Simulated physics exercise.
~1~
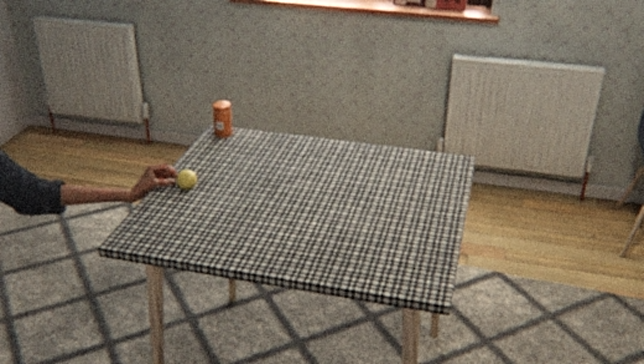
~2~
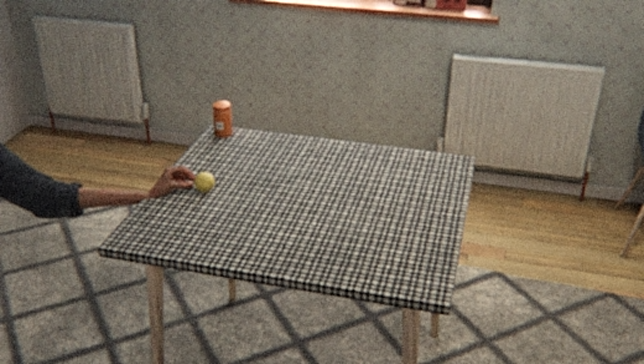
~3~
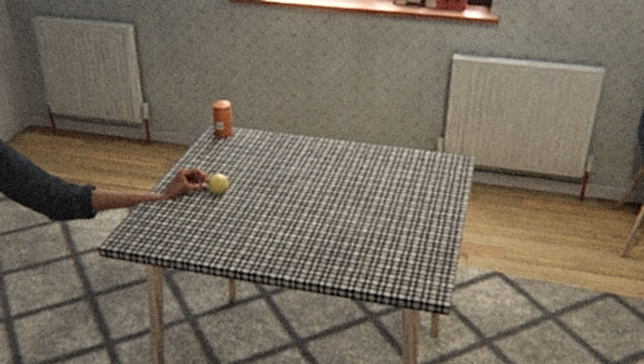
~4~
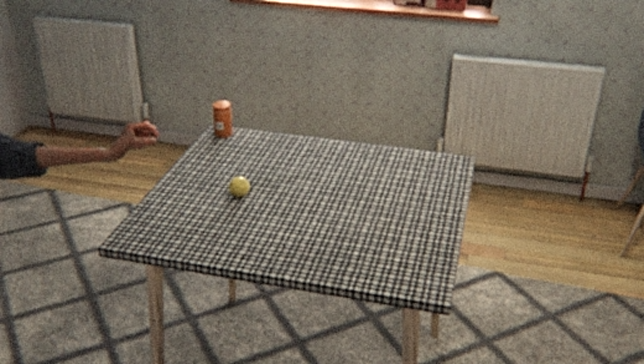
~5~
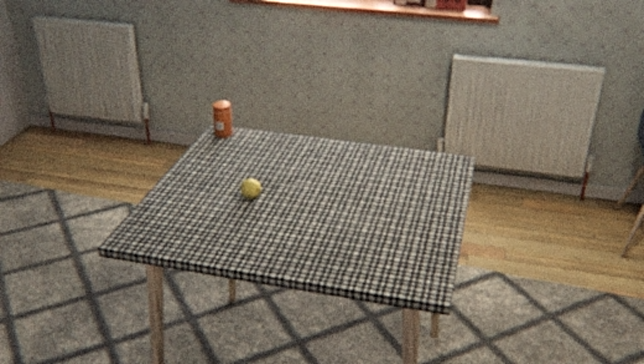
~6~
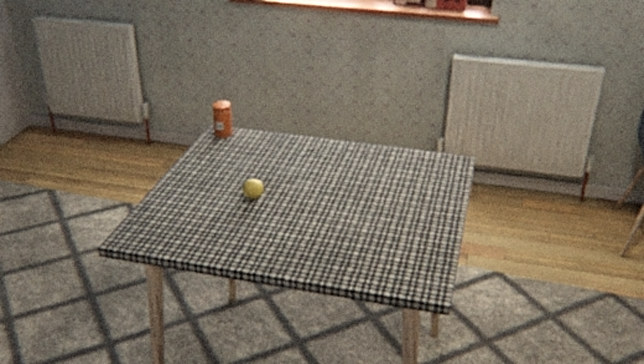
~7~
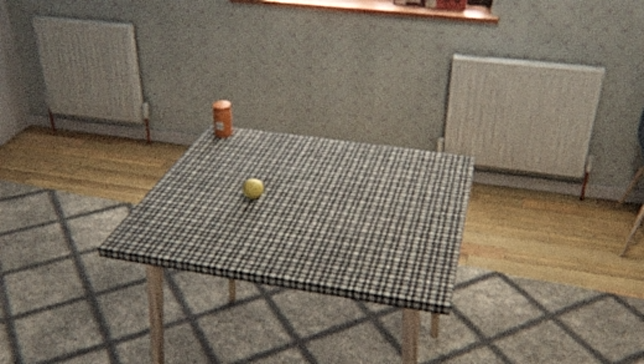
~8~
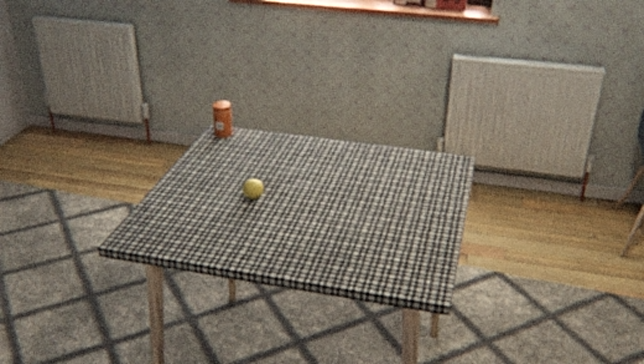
At first, a hand reaches in from the left and holds a yellow lemon near the left side of a table covered in a black and white checked pattern, with an orange jar standing at the far left corner. The hand pushes the lemon to the right across the tabletop. Then it lets go and draws back to the left, while the lemon keeps moving right on its own. The hand leaves the view as the lemon slows over a short distance. Finally, the lemon comes to rest on the table, left of the middle, and the jar still stands where it was.
